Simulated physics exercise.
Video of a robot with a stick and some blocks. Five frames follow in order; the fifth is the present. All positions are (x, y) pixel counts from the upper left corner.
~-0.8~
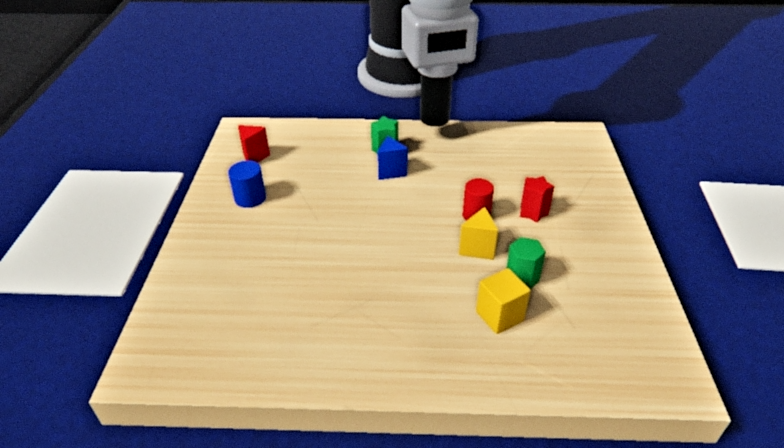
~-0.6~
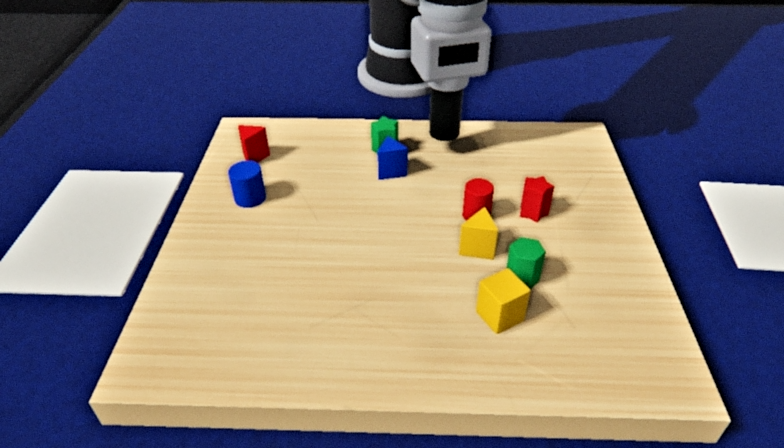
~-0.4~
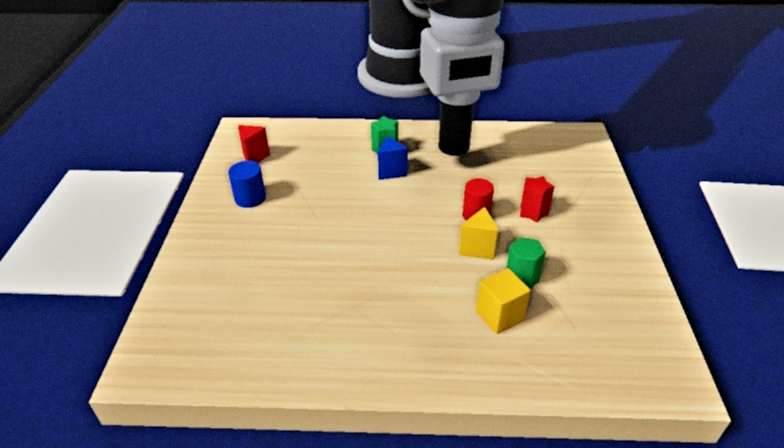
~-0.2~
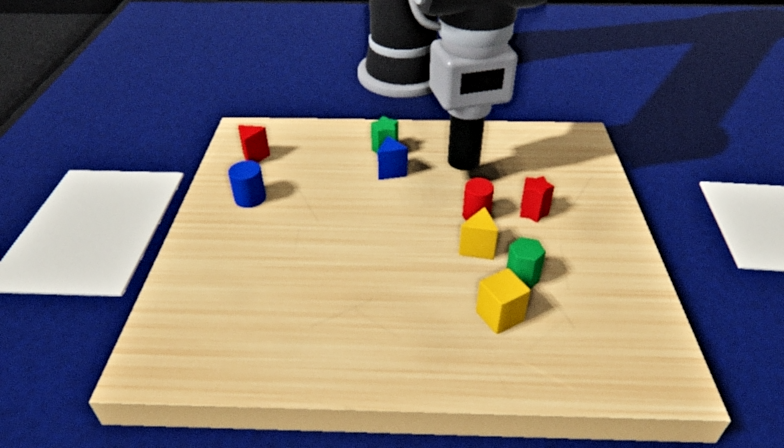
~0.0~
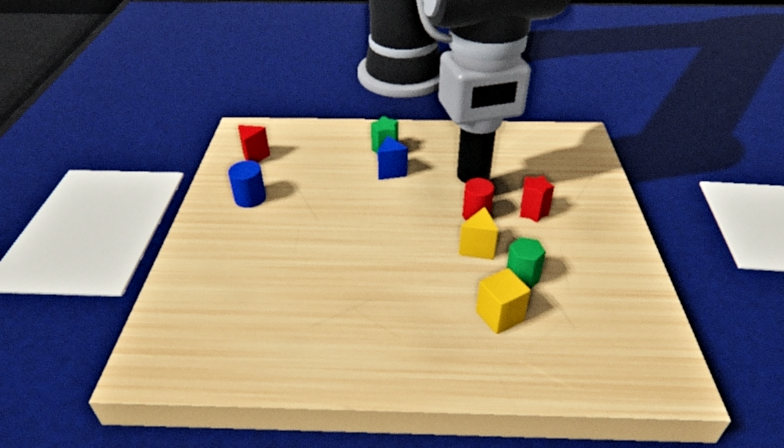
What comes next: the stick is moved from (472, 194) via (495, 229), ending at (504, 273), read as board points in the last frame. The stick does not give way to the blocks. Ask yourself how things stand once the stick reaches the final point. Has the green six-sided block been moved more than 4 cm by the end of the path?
I'd say no.
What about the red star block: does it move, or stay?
By then it is still where it was.
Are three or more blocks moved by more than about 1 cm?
I'd say yes.
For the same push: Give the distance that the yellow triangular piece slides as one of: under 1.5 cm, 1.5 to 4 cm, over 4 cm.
It goes a long way, over 4 cm.
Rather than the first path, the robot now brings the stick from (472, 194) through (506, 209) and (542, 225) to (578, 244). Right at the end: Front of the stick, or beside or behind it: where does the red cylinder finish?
I think the stick loses the red cylinder somewhere along the way.
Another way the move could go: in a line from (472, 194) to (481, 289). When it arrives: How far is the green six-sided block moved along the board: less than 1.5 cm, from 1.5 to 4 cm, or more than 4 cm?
Offset: 1.5 to 4 cm.
What follows on the original path. One third of the way, stick (491, 198); red cylinder (488, 208); yellow triangular piece (480, 231).
Two thirds of the way, stick (502, 224); red cylinder (492, 234); yellow triangular piece (468, 253), turned 30° clockwise.
At the end, stick (508, 254); red cylinder (488, 262); yellow triangular piece (449, 268), turned 65° clockwise; green six-sided block (539, 261); red star block not moved.
